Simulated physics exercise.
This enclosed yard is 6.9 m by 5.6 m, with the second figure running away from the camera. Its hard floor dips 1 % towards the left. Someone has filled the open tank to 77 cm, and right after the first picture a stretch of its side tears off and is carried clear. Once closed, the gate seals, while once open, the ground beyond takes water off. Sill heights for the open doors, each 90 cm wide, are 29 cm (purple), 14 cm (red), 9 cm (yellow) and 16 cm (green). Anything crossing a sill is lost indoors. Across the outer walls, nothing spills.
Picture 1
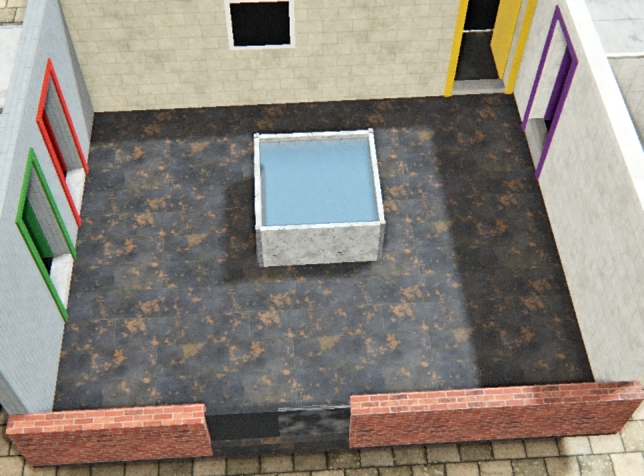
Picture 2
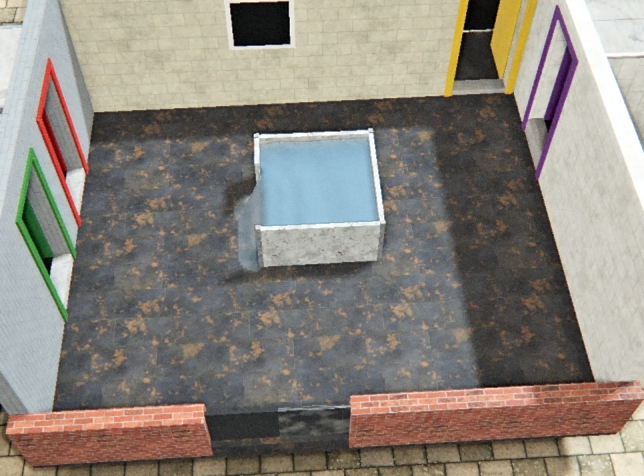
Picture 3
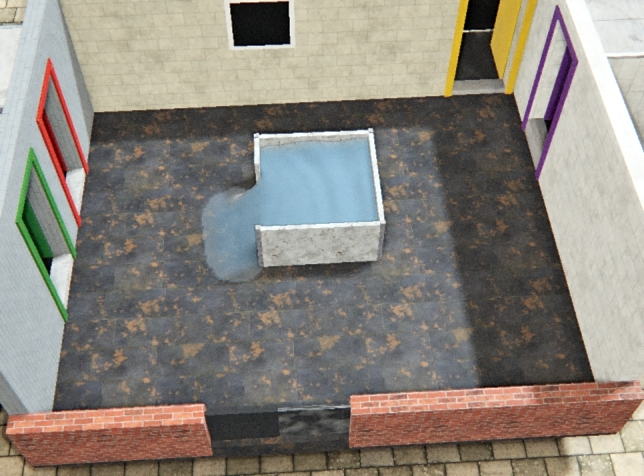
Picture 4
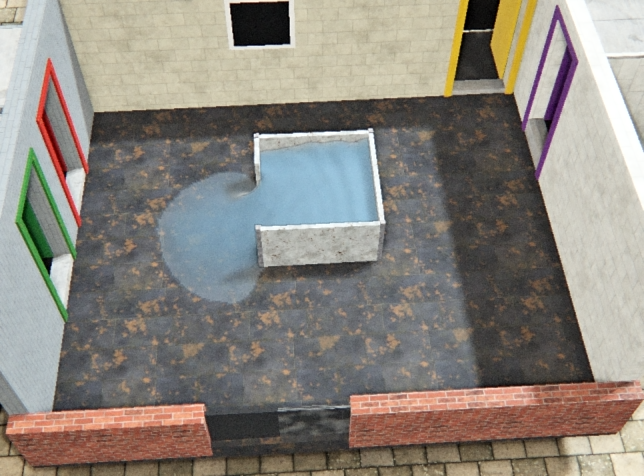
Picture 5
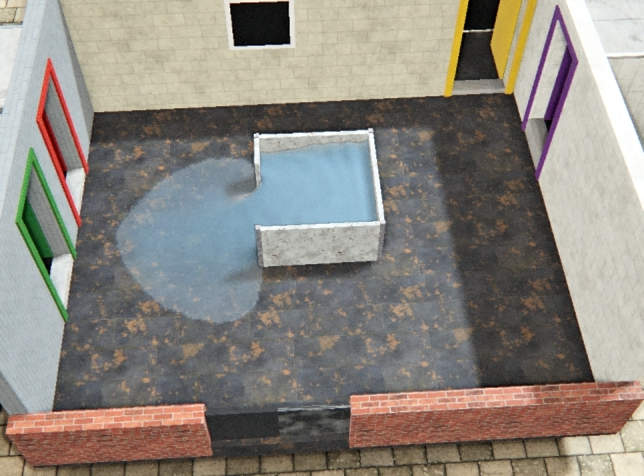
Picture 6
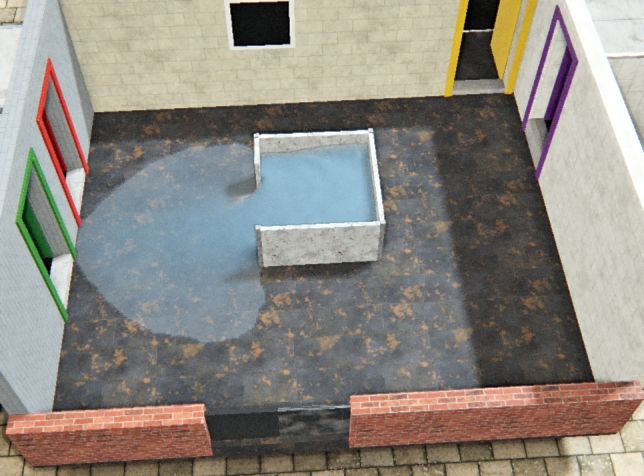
A walled yard with a square tank, water pouring from its open left side and spreading leftward across the dark floor.
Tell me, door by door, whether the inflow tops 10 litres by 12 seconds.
At the purple door it falls short; at the red door it tops it; at the yellow door it falls short; at the green door it tops it.
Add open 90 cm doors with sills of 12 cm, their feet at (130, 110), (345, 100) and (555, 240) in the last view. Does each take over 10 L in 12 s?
Note, doorways in listed order: Goes beyond, stays short, stays short.
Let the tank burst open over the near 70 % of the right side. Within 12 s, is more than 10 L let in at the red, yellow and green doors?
Then: Red below, yellow over, green not over.
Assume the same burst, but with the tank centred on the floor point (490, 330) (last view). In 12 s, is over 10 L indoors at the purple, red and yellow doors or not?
So the purple door keeps within it, the red door keeps within it and the yellow door keeps within it.
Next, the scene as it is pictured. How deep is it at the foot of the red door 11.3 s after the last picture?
Roughly 6.0 centimetres.
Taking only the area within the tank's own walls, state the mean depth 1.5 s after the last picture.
Around 28 cm on average.
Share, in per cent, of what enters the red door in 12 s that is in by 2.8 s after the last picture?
I'd say close to 95 percent.
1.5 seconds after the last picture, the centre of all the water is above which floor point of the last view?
Roughly (198, 242).
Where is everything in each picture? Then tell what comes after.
The first picture shows the open tank at (317, 182) is whole and still, 77 cm deep.
In the second picture, water pours out at (262, 218) and has run 0.6 m, to (247, 199); typically 10 cm deep outside, 77 cm at the open tank's back.
In the third picture, the front is at (215, 201), 0.9 m from the gap at (262, 220); 1.0 m2 of floor is under water; 76 cm left at the back of the open tank.
In the fourth picture, water pours out at (262, 222) and has run 1.5 m, to (166, 220); typically 9 cm deep outside, 68 cm at the open tank's back.
In the fifth picture, the front is at (124, 228), 2.0 m from the gap at (262, 222); 4.1 m2 of floor is under water; 66 cm left at the back of the open tank.
In the sixth picture, the front is at (76, 247), 2.7 m from the gap at (262, 222); 6.0 m2 of floor is under water; 64 cm left at the back of the open tank.
Then, 0.7 s after the last picture water covers 30 % of the floor and is deepest (36 cm) near (67, 312); purple door not reached, red door 28 cm at the sill, 22 L in, yellow door not reached, green door 34 cm at the sill, 39 L in.
Then, 1.5 s after the last picture water covers 30 % of the floor and is deepest (42 cm) near (50, 438); purple door not reached, red door 27 cm at the sill, 77 L in, yellow door not reached, green door 29 cm at the sill, 107 L in.
Then, 2.8 s after the last picture water covers 45 % of the floor and is deepest (24 cm) near (50, 438); purple door not reached, red door 16 cm at the sill, 110 L in, yellow door not reached, green door 16 cm at the sill, 142 L in.
Then, 6.3 s after the last picture water covers 95 % of the floor and is deepest (11 cm) near (50, 438); purple door 5 cm at the sill, 0 L in, red door 9 cm at the sill, 113 L in, yellow door 4 cm at the sill, 0 L in, green door 9 cm at the sill, 143 L in.
Then, 11.3 s after the last picture water covers 100 % of the floor and is deepest (10 cm) near (384, 202); purple door 5 cm at the sill, 0 L in, red door 6 cm at the sill, 113 L in, yellow door 5 cm at the sill, 0 L in, green door 6 cm at the sill, 143 L in.
